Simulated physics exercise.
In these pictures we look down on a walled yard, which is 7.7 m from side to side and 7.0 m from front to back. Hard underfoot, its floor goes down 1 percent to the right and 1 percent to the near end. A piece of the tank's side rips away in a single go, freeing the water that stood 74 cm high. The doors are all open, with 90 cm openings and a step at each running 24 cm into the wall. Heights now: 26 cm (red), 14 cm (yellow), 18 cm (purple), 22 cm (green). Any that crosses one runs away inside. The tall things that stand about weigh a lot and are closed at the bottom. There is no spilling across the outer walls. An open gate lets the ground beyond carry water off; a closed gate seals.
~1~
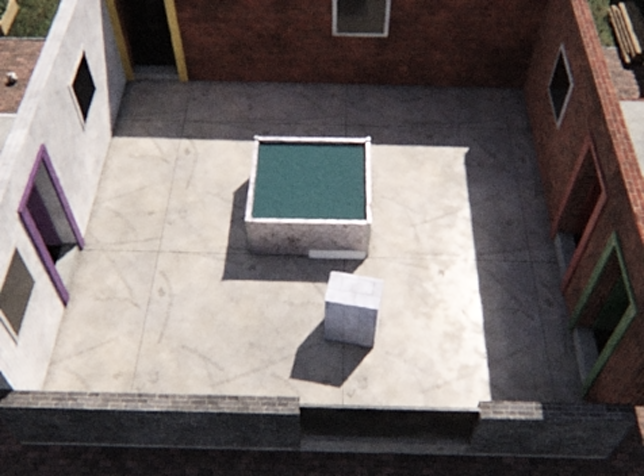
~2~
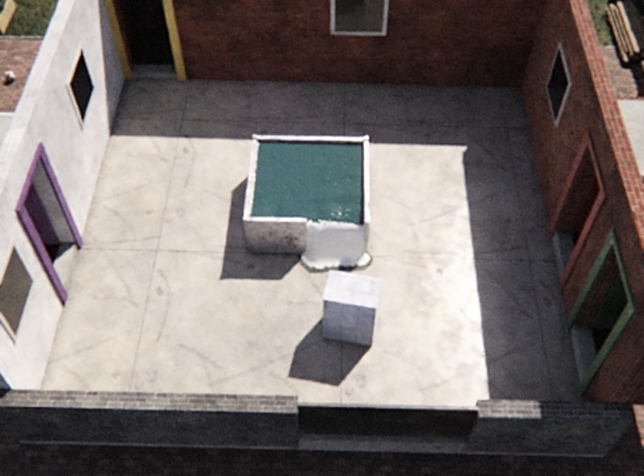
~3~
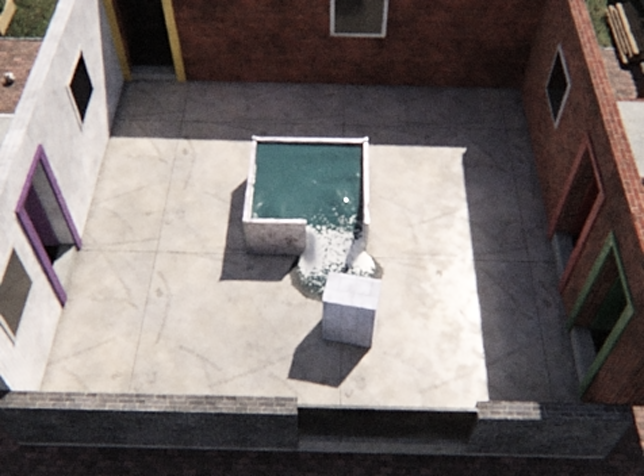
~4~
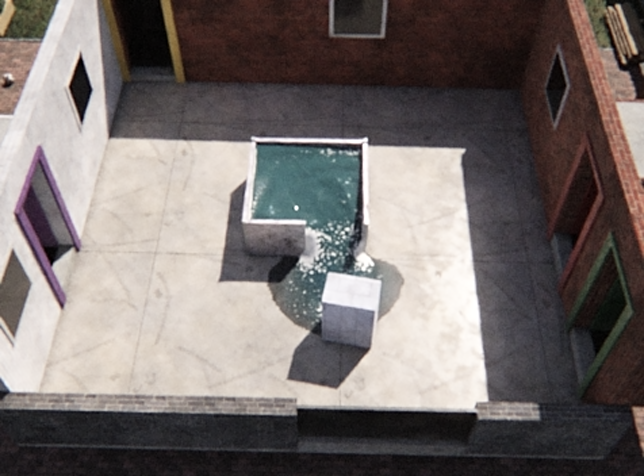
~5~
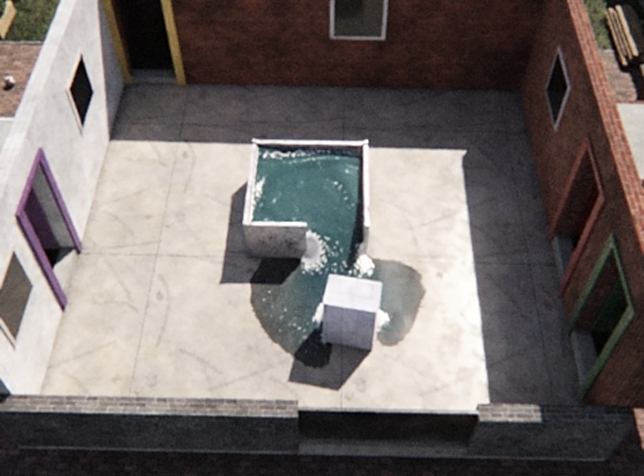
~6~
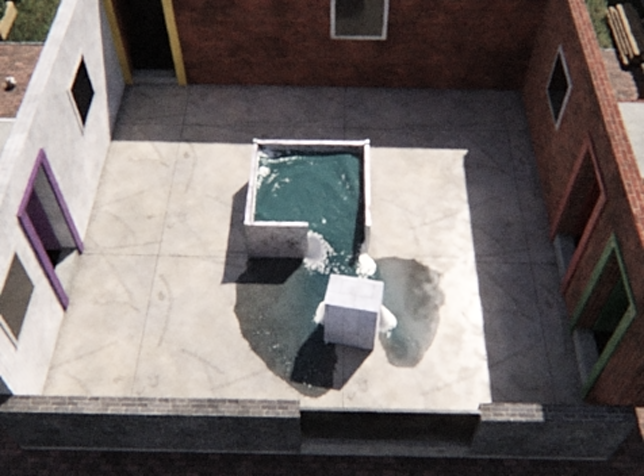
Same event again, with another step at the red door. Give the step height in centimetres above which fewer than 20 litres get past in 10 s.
9 cm.
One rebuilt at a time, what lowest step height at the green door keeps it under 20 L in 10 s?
The green one would have to be about 17 cm high.
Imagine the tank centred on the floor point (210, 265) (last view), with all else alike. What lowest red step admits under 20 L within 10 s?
Some 5.0 cm.
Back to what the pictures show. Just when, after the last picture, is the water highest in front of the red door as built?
5.0 s.
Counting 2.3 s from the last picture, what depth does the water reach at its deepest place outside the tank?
I'd put it near 30 cm.
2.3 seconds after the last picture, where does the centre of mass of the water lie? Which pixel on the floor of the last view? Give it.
Near (336, 299).
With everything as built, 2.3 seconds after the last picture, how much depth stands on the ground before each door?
Lab note, depth in cm: Red 11; yellow 0; purple 0; green 23.
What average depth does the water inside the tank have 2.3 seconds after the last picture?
It averages close to 30 centimetres.
Then, 0.7 s after the last picture water covers 20 % of the floor, deepest (50 cm) near (348, 316); it has not reached the red door.
Then, 2.3 s after the last picture water covers 35 % of the floor, deepest (30 cm) near (348, 316); 11 cm at the red door, 0 litres in over its 26 cm step.
Then, 9.3 s after the last picture water covers 95 % of the floor, deepest (12 cm) near (584, 433); 9 cm at the red door, 0 litres in over its 26 cm step.
At the red door as built, the water peaked near 12 cm, 5.1 s after the last picture.
With a step of 8 cm, 37 litres would have come in within the 10 s; with 10.5 cm, 8 litres. So under 20 litres takes about 9 cm.
